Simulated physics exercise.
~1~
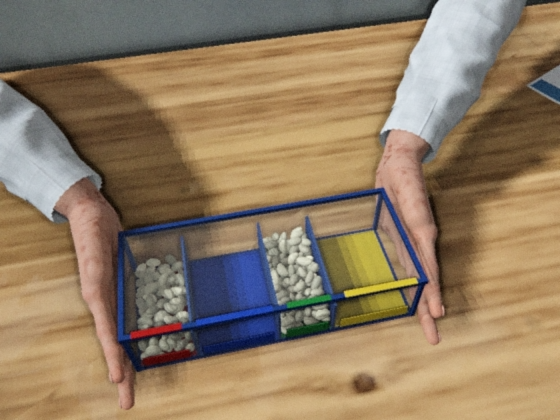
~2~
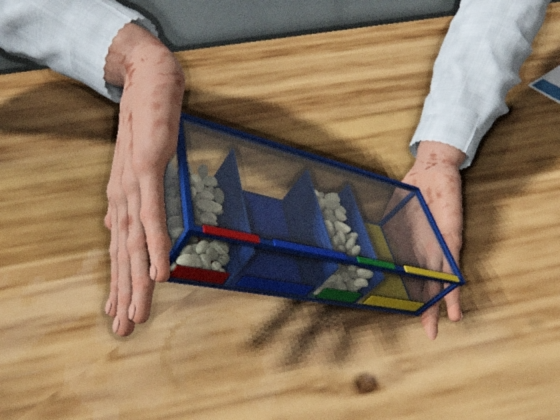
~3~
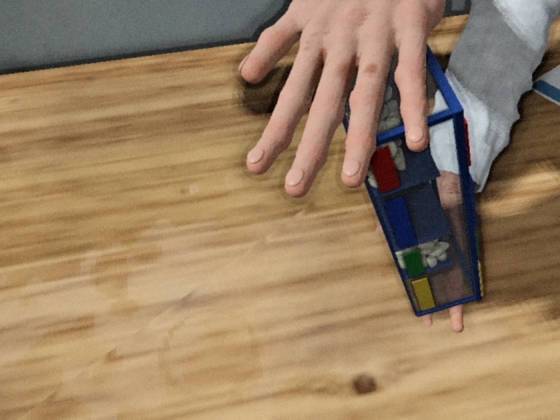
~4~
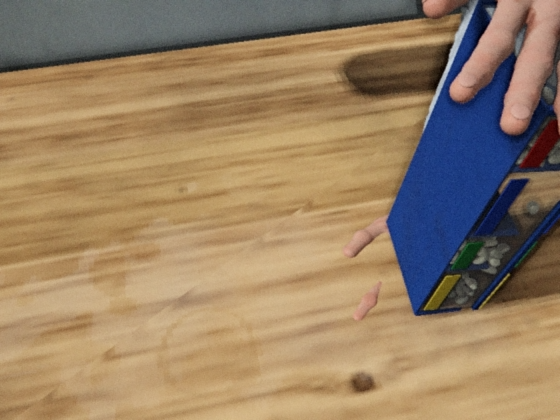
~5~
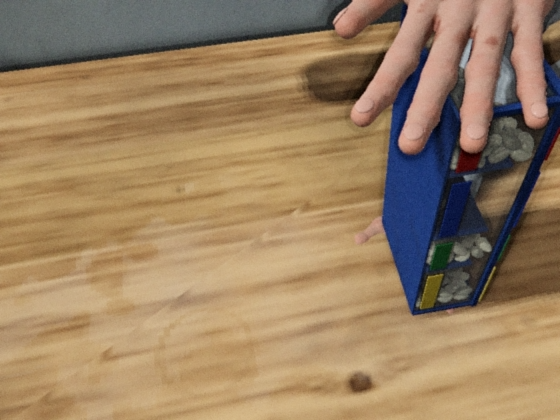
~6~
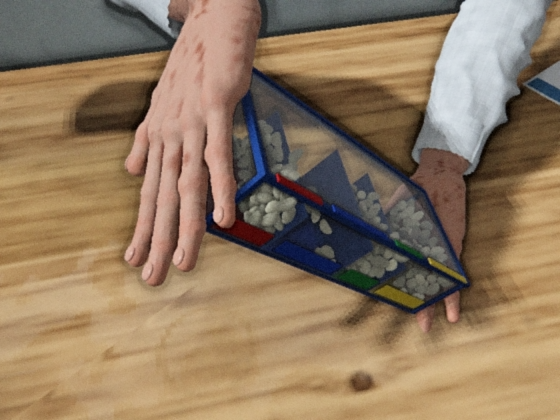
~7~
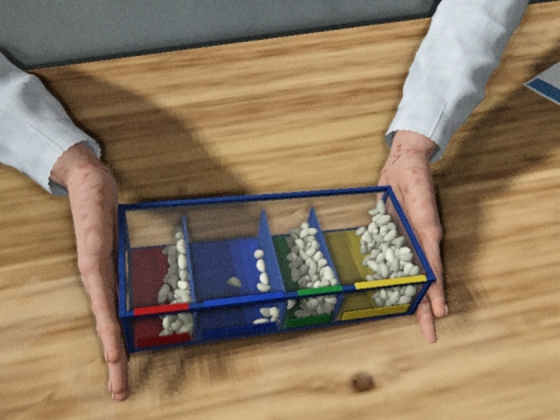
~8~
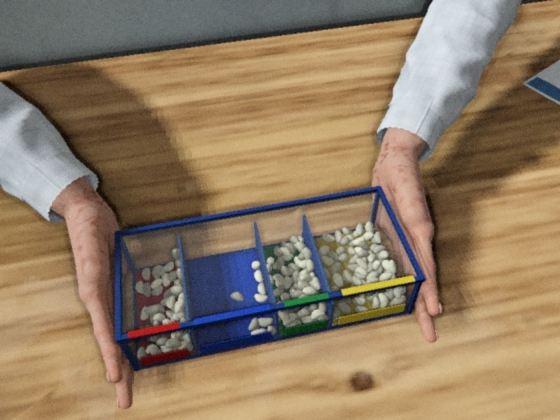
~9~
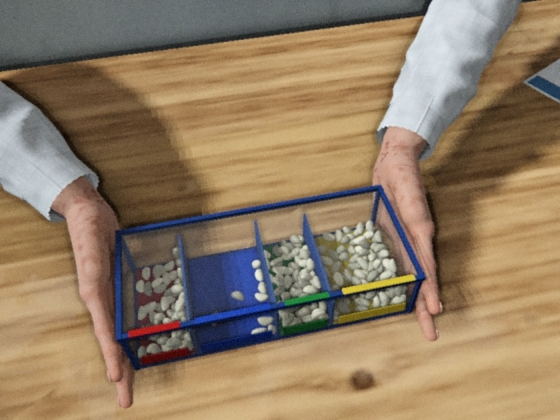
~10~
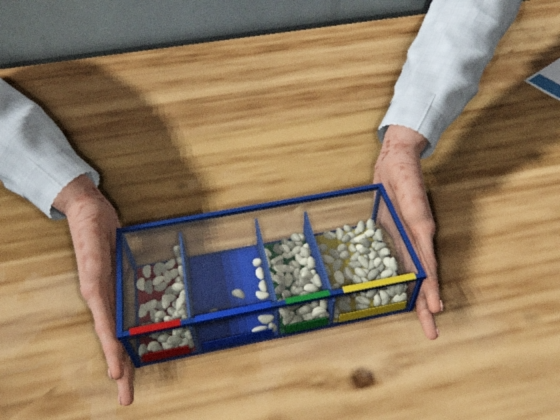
On a wooden tabletop, two hands in pale sleeves hold a clear, blue-edged box with four compartments, white beans filling the red and green ones while the blue and yellow sit empty. The hands tip the box, raising its left end and swinging it over to the right until it stands upright, leaning slightly past vertical. Beans shift toward the lower, yellow end. The hands then bring it back down the same way and lay it flat. It ends at rest, with many beans in yellow and green, some in red, and only a few in blue.
